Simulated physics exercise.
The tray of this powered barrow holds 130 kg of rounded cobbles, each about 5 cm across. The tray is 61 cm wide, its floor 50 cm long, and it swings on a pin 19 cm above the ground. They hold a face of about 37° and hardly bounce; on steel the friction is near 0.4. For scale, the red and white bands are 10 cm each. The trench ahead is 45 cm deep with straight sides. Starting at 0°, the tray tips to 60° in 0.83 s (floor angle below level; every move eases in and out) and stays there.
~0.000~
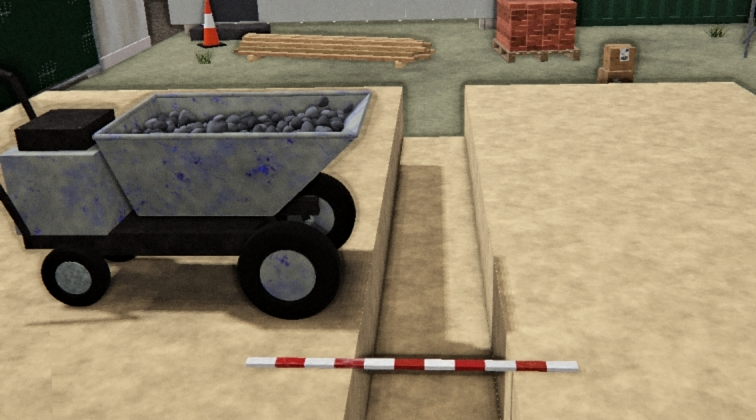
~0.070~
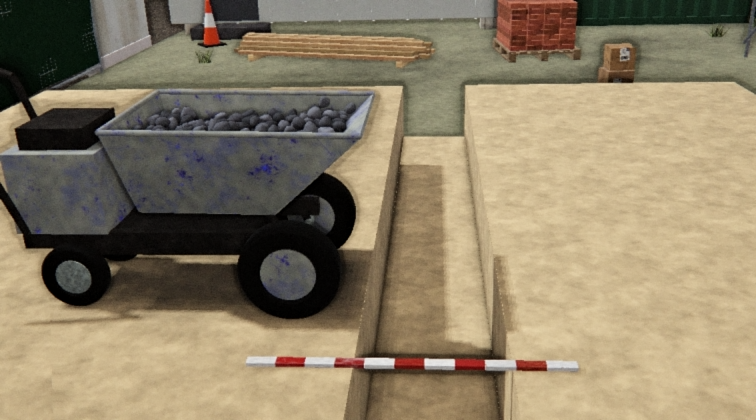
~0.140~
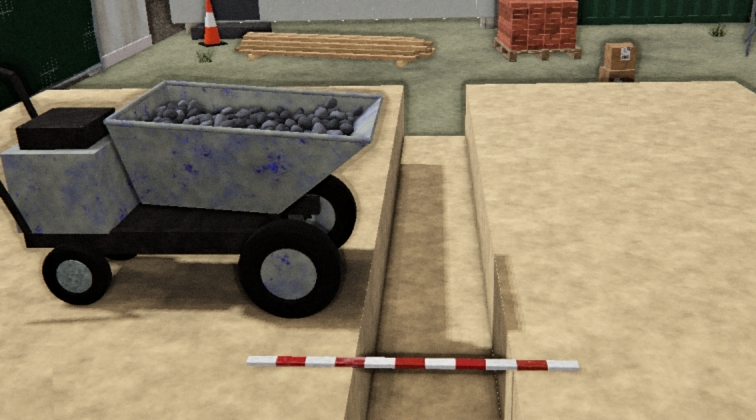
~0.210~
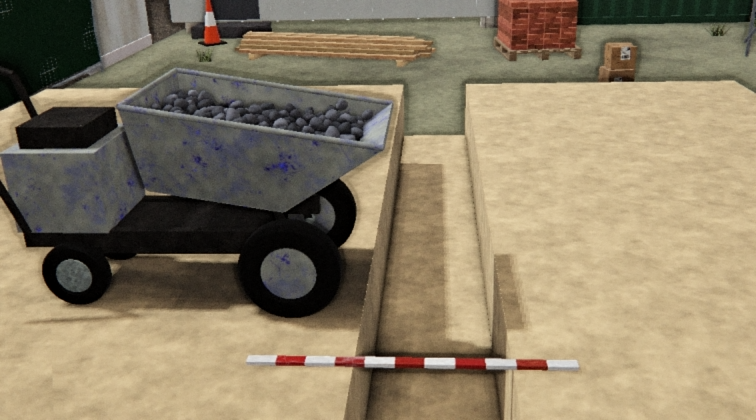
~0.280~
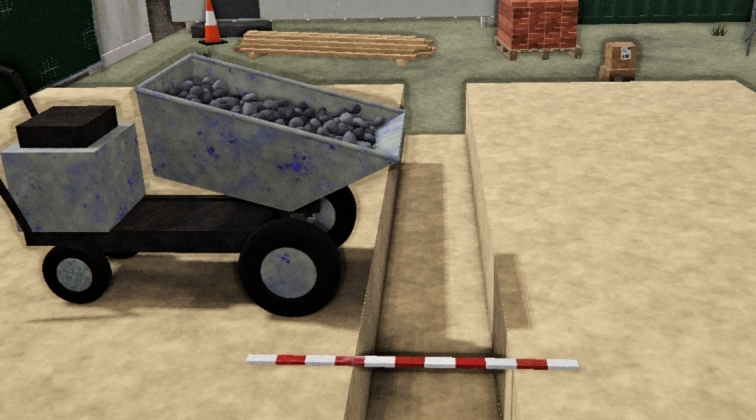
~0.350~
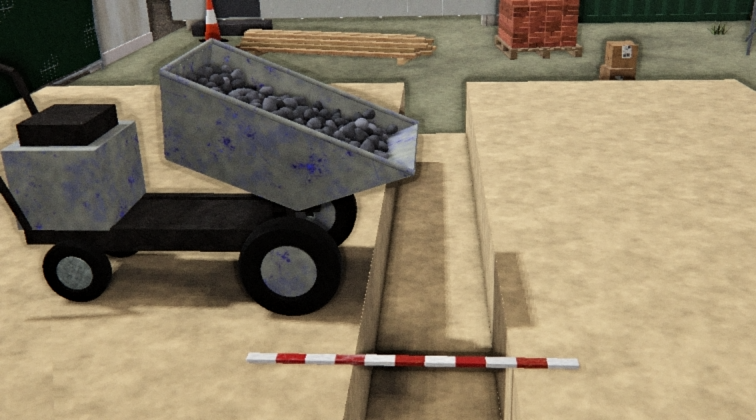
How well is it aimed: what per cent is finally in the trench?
Roughly 60 per cent ends in the trench.
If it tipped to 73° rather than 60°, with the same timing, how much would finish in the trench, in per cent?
In that case some 65 per cent.
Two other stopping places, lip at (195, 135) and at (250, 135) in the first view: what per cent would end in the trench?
Near 75 per cent from the first place, 100 from the second.
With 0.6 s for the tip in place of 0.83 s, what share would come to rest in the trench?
In that case some 50 per cent.
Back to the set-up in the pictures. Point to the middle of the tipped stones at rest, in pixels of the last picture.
Near (488, 351).
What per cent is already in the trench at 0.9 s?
About 10 per cent by then.
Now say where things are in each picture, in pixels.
In the first picture, the tray is at 0°, its lip at (357, 135); the top of the load is at (275, 116).
The second picture shows lip at (361, 136), floor tilted 1°, highest stones at (219, 117); the stones move at 0.3 m/s on average.
In the third picture, the tray is at 5°, its lip at (371, 141); the top of the load is at (186, 114); the stones move at 0.5 m/s on average.
The fourth picture shows lip at (383, 148), floor tilted 10°, highest stones at (189, 102); the stones move at 0.7 m/s on average.
The fifth picture shows lip at (399, 160), floor tilted 16°, highest stones at (199, 90); the stones move at 0.8 m/s on average.
The sixth picture shows lip at (414, 173), floor tilted 23°, highest stones at (215, 78); the stones move at 0.9 m/s on average.
After 0.6 s the floor is at 50°; 100 % in the tray; the foremost stones are at (429, 198).
After 0.9 s the floor is at 60°; 88 % in the tray, 11 % in the trench, 1 % past the trench; the foremost stones are at (512, 270).
After 1.3 s the floor is at 60°; 43 % in the tray, 22 % in the trench, 35 % past the trench; the foremost stones are at (648, 286).
After 3.2 s the floor is at 60°; 0 % in the tray, 60 % in the trench, 40 % past the trench; the foremost stones are past the picture's edge.
